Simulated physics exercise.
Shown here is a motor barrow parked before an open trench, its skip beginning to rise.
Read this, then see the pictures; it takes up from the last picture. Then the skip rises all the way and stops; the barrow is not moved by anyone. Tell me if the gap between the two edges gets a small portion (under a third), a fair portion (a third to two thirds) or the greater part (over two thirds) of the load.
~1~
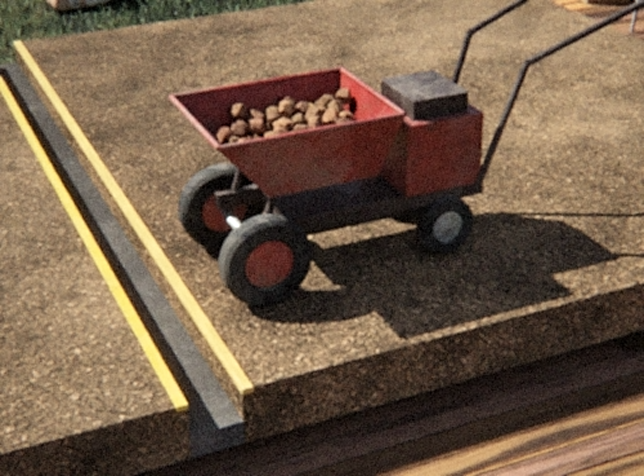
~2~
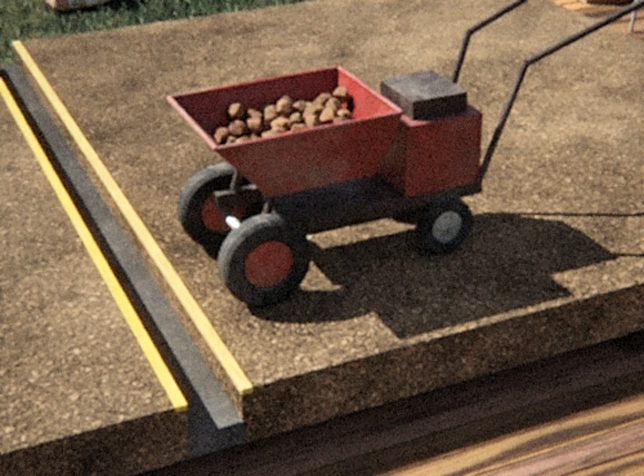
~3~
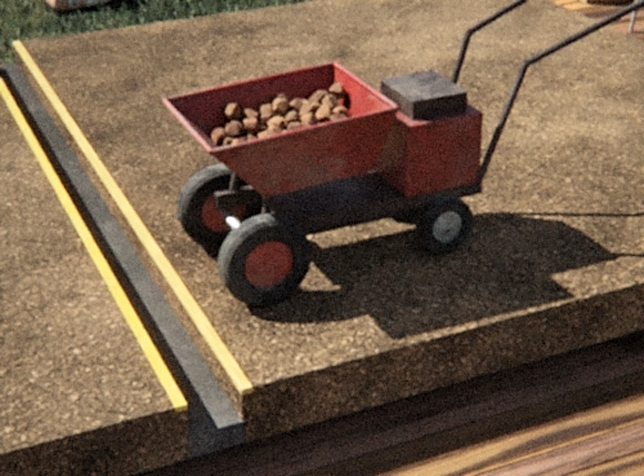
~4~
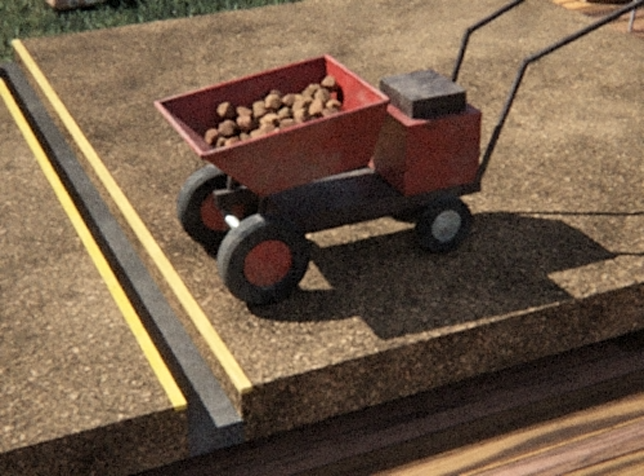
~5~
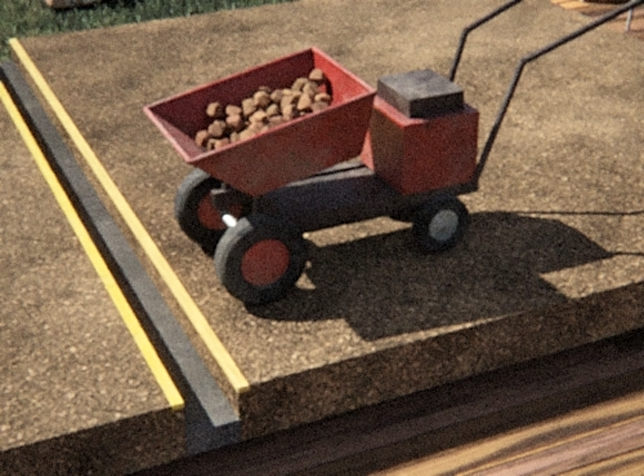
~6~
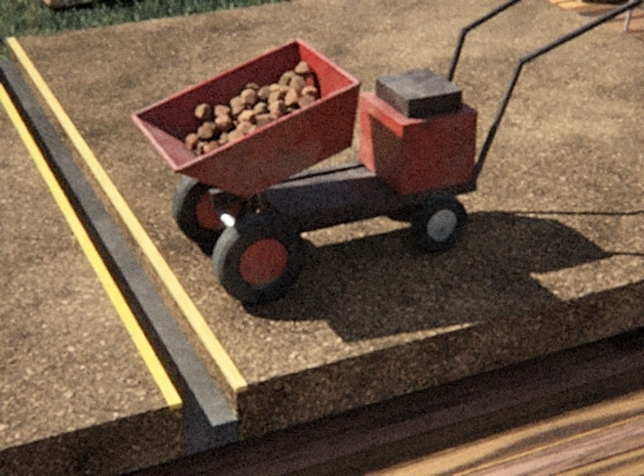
It gets a small portion.
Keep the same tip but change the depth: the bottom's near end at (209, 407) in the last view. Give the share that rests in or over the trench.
I'd put it at about 0 in a hundred.
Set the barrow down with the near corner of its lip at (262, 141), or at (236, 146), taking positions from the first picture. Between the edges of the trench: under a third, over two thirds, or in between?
Between a third and two thirds; below one third.
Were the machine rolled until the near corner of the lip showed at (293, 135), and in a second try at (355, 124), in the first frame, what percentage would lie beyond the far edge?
About 10 %, then 0 %.
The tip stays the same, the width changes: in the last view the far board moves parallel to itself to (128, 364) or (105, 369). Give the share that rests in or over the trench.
First try: About 10 %; second try: About 50 %.
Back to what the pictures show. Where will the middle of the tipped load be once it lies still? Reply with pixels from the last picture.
Around (56, 299).
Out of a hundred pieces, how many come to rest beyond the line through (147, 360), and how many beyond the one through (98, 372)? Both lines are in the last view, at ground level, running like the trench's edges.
70 % and 40 %.
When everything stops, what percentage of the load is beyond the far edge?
Roughly 70 in a hundred.
Shortly afterwards, skip tipped steeply; the whole lot in the skip.
Next, skip tipped right over; the bulk in the skip; near a quarter beyond it; only a few falling.
Some moments later, skip tipped right over; near a third in the skip; near two thirds beyond it.
In the end, skip tipped right over; near a third in the skip; none at all in or heaped over the trench; near two thirds beyond it.
